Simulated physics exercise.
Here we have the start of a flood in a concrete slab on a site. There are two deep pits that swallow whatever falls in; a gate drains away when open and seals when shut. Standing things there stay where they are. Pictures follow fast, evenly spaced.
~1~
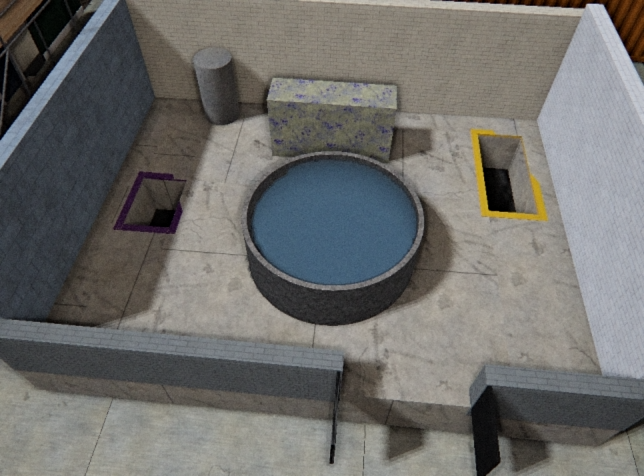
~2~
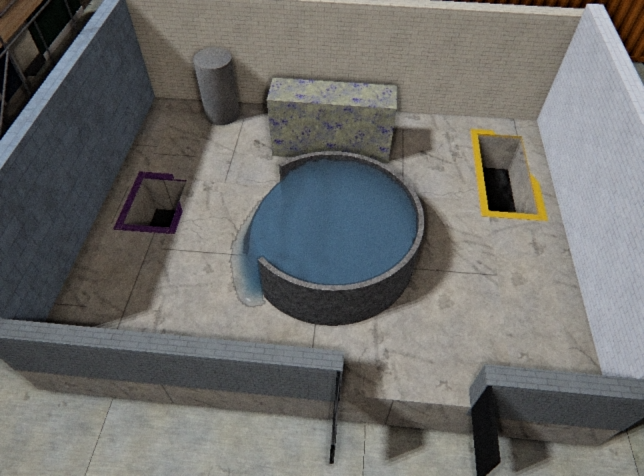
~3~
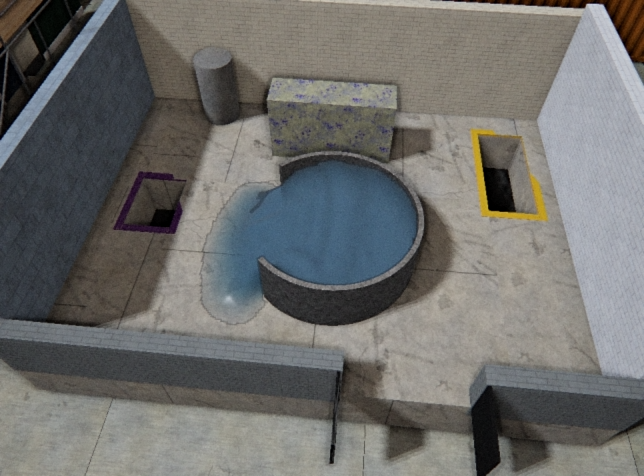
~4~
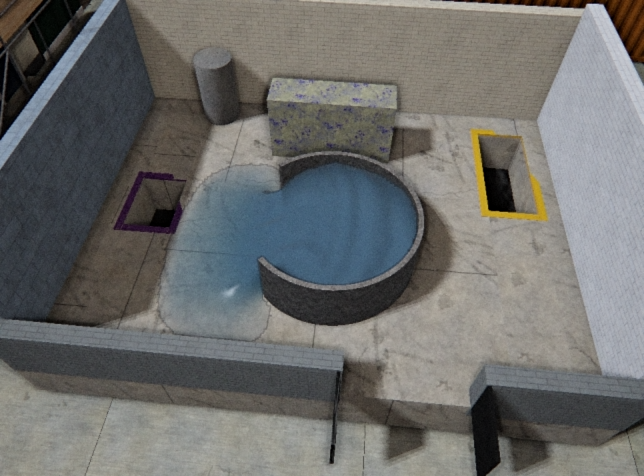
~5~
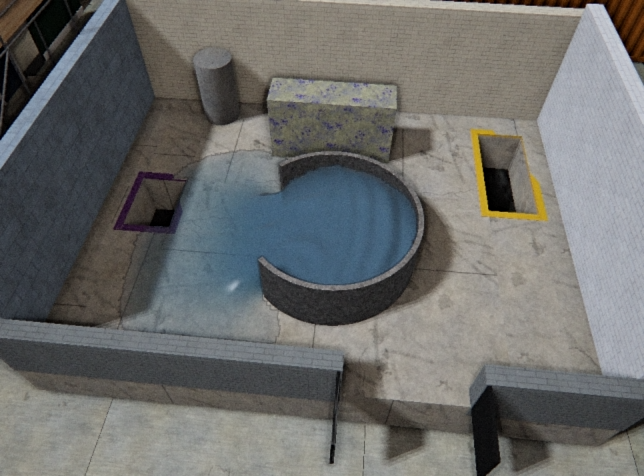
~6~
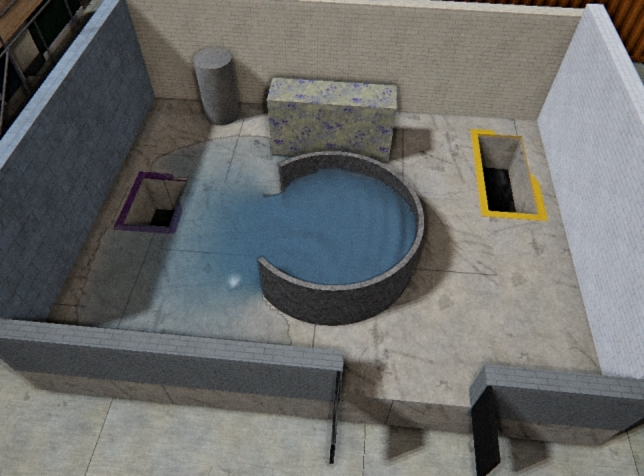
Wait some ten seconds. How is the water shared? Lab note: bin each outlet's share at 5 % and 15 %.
Bins - gate: Under 5 %; yellow pit: Under 5 %; purple pit: Over 15 %.
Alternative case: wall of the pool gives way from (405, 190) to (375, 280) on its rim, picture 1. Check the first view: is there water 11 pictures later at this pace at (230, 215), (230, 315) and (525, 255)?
Result, in sequence: Untouched by the flood; untouched by the flood; inundated.
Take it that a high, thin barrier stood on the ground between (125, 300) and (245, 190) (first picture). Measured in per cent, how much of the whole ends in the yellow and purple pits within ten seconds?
Yellow 12 %, purple 30 %.
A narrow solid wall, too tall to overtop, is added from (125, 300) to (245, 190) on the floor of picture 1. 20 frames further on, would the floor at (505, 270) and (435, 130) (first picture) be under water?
Going in order, I'd say drenched and kept out of it.
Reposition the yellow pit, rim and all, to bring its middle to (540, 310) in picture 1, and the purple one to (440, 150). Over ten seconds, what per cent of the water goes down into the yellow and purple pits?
Log, per cent - yellow: 10, purple: 6.
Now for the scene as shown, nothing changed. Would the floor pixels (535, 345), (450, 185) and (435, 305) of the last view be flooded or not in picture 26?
Left dry; left dry; left dry.
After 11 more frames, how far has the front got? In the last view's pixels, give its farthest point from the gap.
Somewhere about (154, 102).
A moment on, water covers 40 % of the floor; the gate 0 %, the yellow pit 0 %, the purple pit 9 %.
Next, water covers 40 % of the floor; the gate 0 %, the yellow pit 0 %, the purple pit 18 %.
Then, water covers 45 % of the floor; the gate 0 %, the yellow pit 0 %, the purple pit 29 %.
Later, water covers 75 % of the floor; the gate 1 %, the yellow pit 0 %, the purple pit 45 %.
In the end, water covers 95 % of the floor; the gate 3 %, the yellow pit 2 %, the purple pit 55 %.
